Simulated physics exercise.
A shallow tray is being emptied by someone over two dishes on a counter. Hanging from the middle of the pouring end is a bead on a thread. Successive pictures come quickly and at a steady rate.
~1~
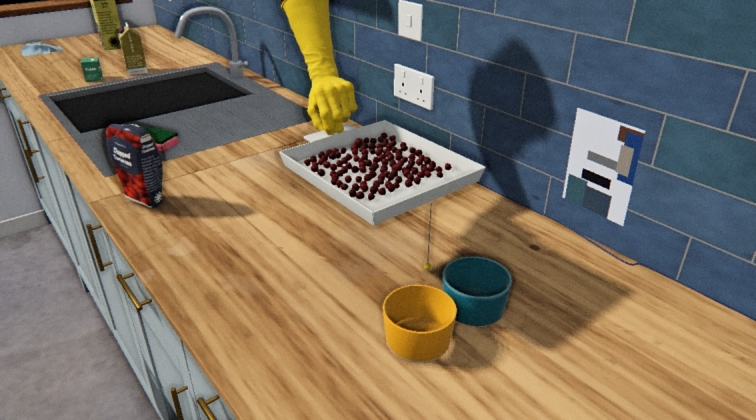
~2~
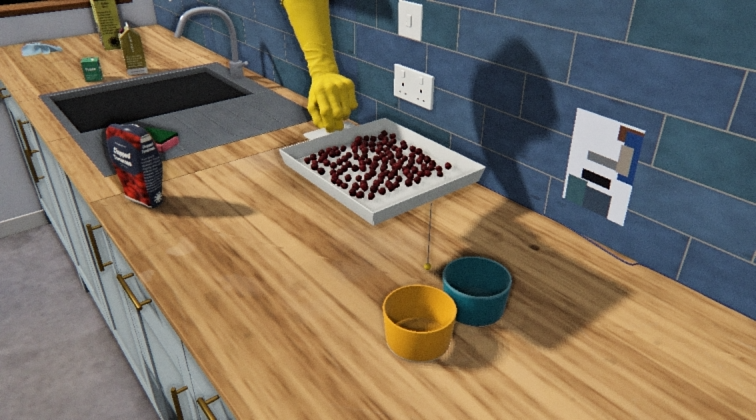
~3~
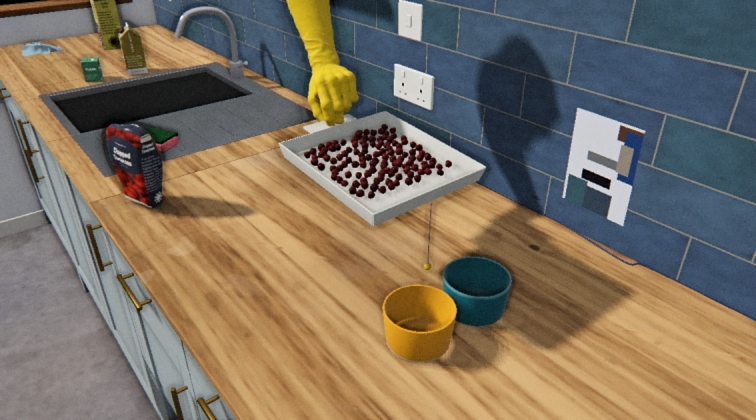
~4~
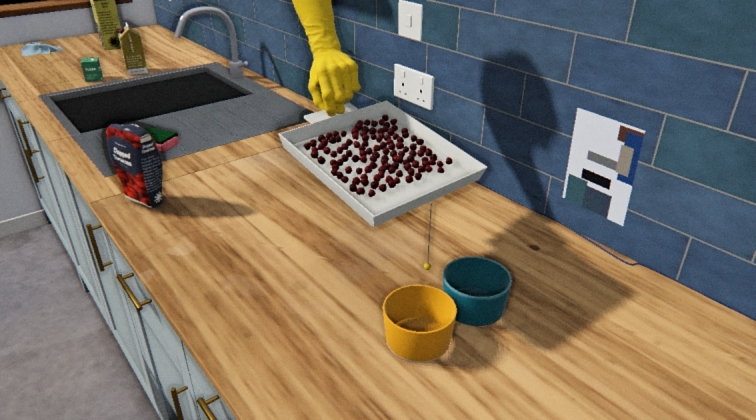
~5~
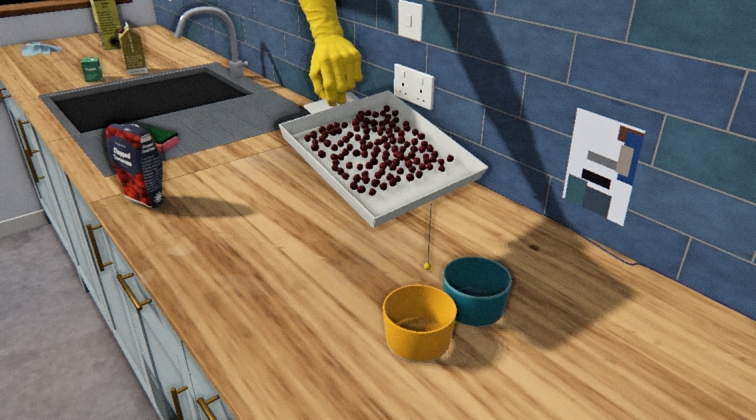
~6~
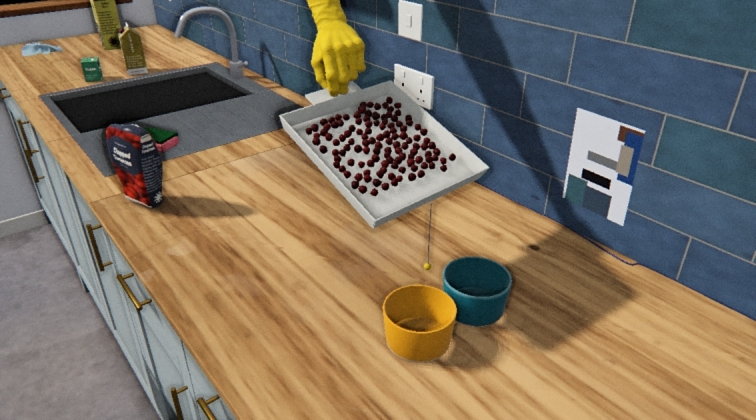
A hand in a yellow rubber glove holds a shallow white tray of dark red dried cherries above a wooden kitchen counter, seen from above at an angle by a still camera. A mustard dish and a teal one sit below, near a hanging yellow bead, with a sink behind and blue wall tiles. The hand gradually raises the tray's far end, tilting it slightly, then more clearly.
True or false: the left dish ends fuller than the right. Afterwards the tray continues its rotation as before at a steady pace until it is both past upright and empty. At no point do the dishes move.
True.
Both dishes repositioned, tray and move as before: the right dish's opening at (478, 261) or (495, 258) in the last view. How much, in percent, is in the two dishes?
Roughly 30 %, then roughly 30 %.
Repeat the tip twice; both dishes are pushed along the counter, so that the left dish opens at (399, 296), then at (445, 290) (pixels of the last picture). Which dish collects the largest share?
Try 1: The left-side dish; try 2: The left-side dish.
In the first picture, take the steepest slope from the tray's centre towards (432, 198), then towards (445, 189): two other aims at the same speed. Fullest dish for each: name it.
Try 1: The right-side dish; try 2: The right-side dish.
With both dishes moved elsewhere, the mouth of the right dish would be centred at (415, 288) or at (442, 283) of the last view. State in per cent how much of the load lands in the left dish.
Some 10 percent in the first case, 30 percent in the second.
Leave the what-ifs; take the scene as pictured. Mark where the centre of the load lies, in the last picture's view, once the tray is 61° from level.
Near (415, 184).
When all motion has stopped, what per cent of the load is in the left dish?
My estimate is about 50 in a hundred.
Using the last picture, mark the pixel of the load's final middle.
The centre comes to rest near (427, 336).
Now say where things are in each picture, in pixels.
Corners of the pouring end at (373, 210) and (480, 167), level; middle of the load at (375, 165), dried cherries; left dish at (444, 341); right dish at (501, 306); bead on its thread at (428, 266), in the first picture.
Corners of the pouring end at (374, 210) and (480, 167), level; middle of the load at (375, 164), in the second picture.
Corners of the pouring end at (374, 211) and (481, 166), tipped barely, lowest at the left corner; middle of the load at (375, 160), in the third picture.
Corners of the pouring end at (375, 213) and (482, 166), tipped a little, lowest at the left corner; middle of the load at (376, 155), in the fourth picture.
Corners of the pouring end at (375, 214) and (483, 166), tipped a little, lowest at the left corner; middle of the load at (377, 150), in the fifth picture.
Corners of the pouring end at (376, 216) and (484, 166), tipped clearly, lowest at the left corner; middle of the load at (379, 146); left dish at (444, 341); right dish at (501, 306), in the sixth picture.
Soon, tray tipped steeply; nearly all on the tray; a stray few in the air.
A while on, tray tipped right over; most on the tray; a small part in the left dish; a stray few outside both; a small part in the air.
Towards the end, tray tipped past a quarter turn; about half in the left dish; about a quarter in the right dish; about a quarter outside both.
Finally, tray tipped past a quarter turn; about half in the left dish; about a quarter in the right dish; about a quarter outside both.
